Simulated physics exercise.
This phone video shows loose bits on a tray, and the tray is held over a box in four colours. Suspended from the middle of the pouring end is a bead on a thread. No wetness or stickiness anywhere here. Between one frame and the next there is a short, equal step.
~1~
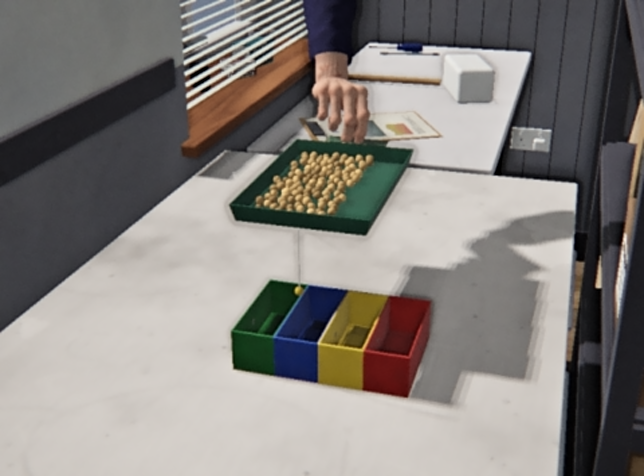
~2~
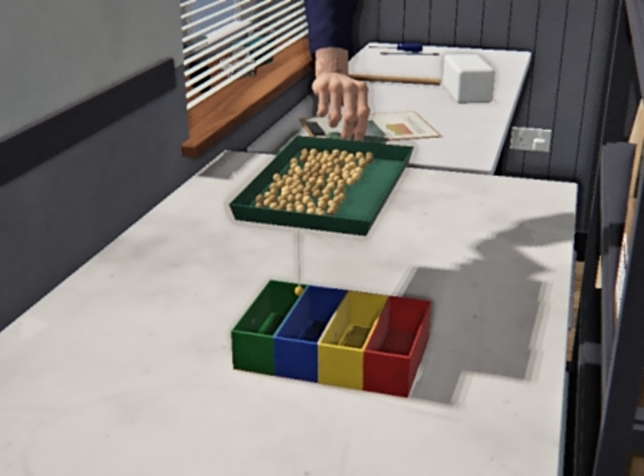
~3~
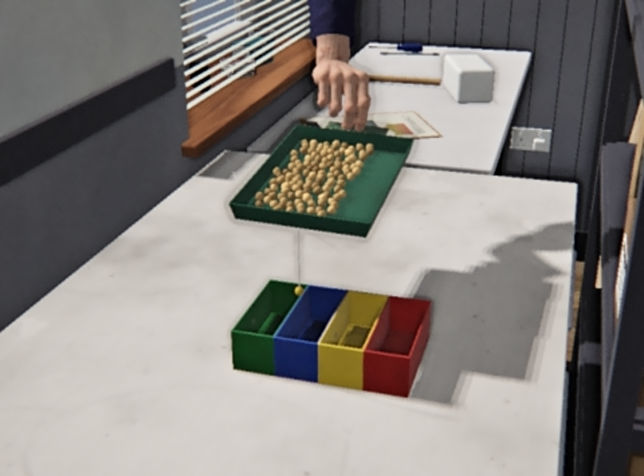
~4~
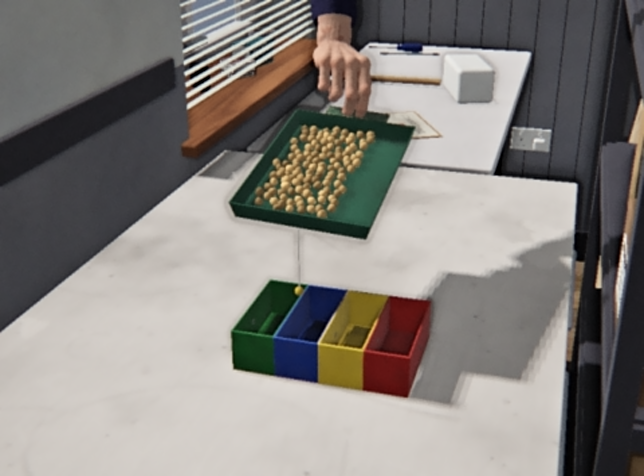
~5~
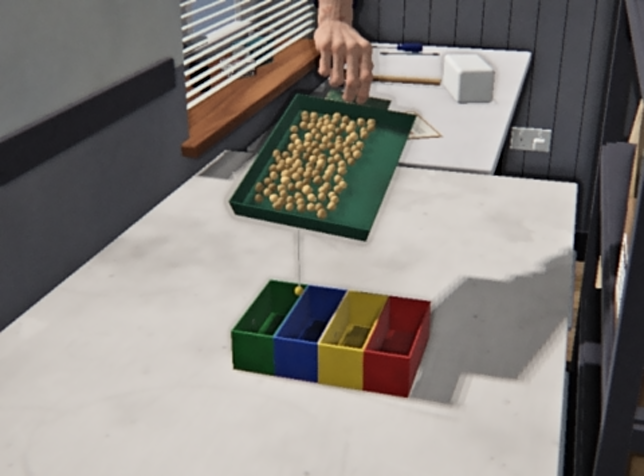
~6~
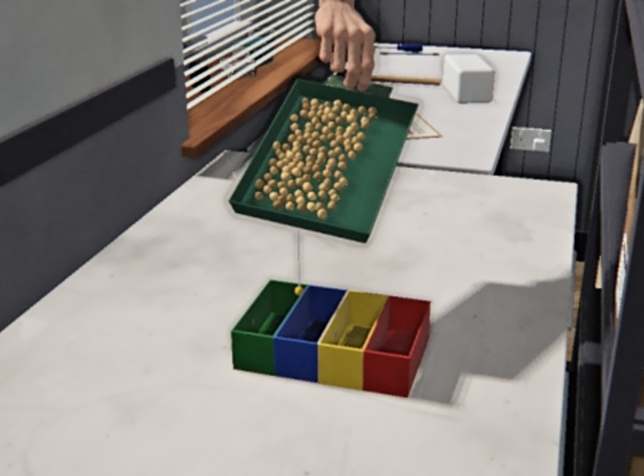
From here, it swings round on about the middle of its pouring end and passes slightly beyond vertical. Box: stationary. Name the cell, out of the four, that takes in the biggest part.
Yellow.
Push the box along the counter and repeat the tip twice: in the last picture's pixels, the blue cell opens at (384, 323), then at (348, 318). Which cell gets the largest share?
At the first place green, at the second the blue one.
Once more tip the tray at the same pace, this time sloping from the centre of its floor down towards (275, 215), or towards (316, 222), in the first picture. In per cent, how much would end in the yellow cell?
For the first it's near 0 %, for the second near 30 %.
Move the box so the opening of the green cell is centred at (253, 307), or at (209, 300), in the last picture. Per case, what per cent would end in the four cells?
100 %, 50 %.
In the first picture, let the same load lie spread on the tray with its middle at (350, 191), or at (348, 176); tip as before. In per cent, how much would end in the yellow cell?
First case around 50 %, second case around 70 %.
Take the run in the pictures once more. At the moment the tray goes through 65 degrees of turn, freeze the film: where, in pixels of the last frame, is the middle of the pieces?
Around (333, 201).
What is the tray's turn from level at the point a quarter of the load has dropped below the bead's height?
Roughly 115 degrees of tilt.
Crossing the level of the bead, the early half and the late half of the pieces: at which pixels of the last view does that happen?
First close to (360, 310), next close to (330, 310).
Soon after the last picture, tray tipped steeply; nearly all on the tray; a stray few falling or outside the box.
A little later, tray tipped past a quarter turn; most on the tray; a small part in the yellow cell; a stray few in the red cell; a stray few in the blue cell.
Later still, tray tipped past a quarter turn; about two thirds in the yellow cell; about a quarter in the blue cell; a small part in the red cell; a small part in the green cell; a stray few falling or outside the box.
At rest, tray tipped past a quarter turn; about two thirds in the yellow cell; about a quarter in the blue cell; a small part in the red cell; a small part in the green cell; a stray few outside the box.
